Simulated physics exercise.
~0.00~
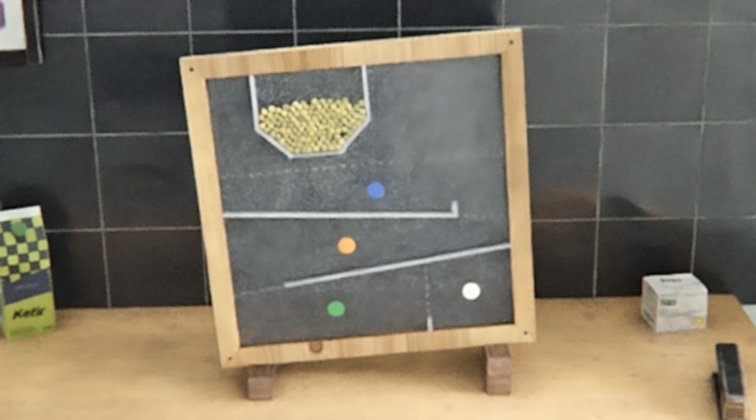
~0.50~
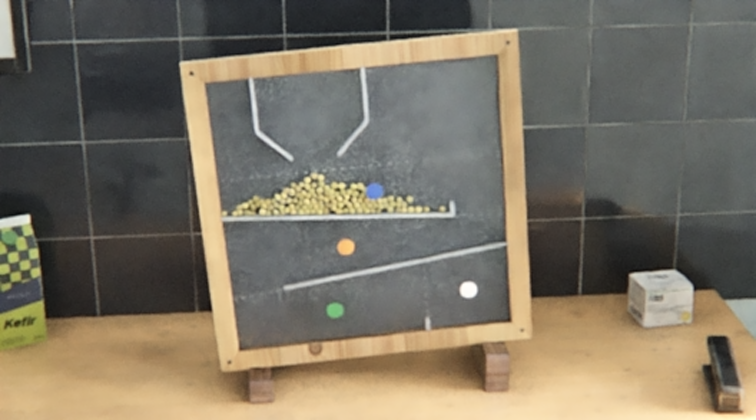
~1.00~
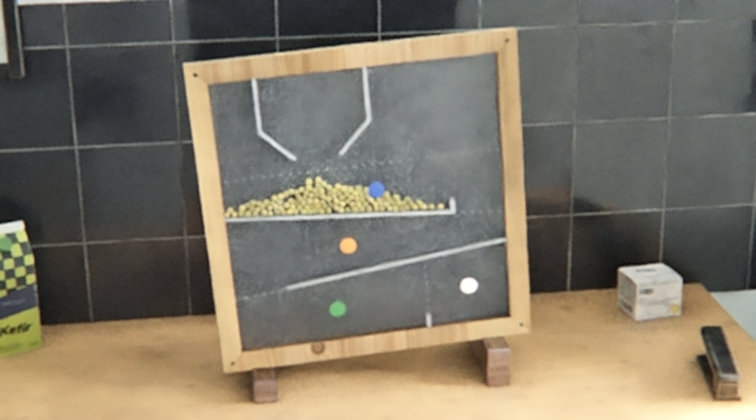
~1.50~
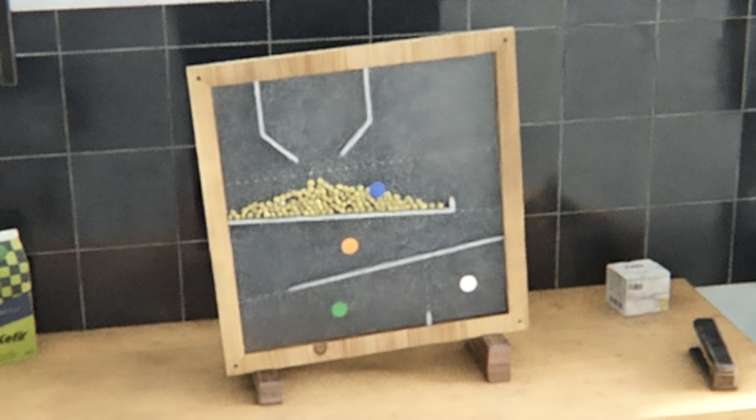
Yellow beans dropping from a funnel-shaped hopper onto the upper ledge of a wood-framed board, settling in a mound around a blue sticker.
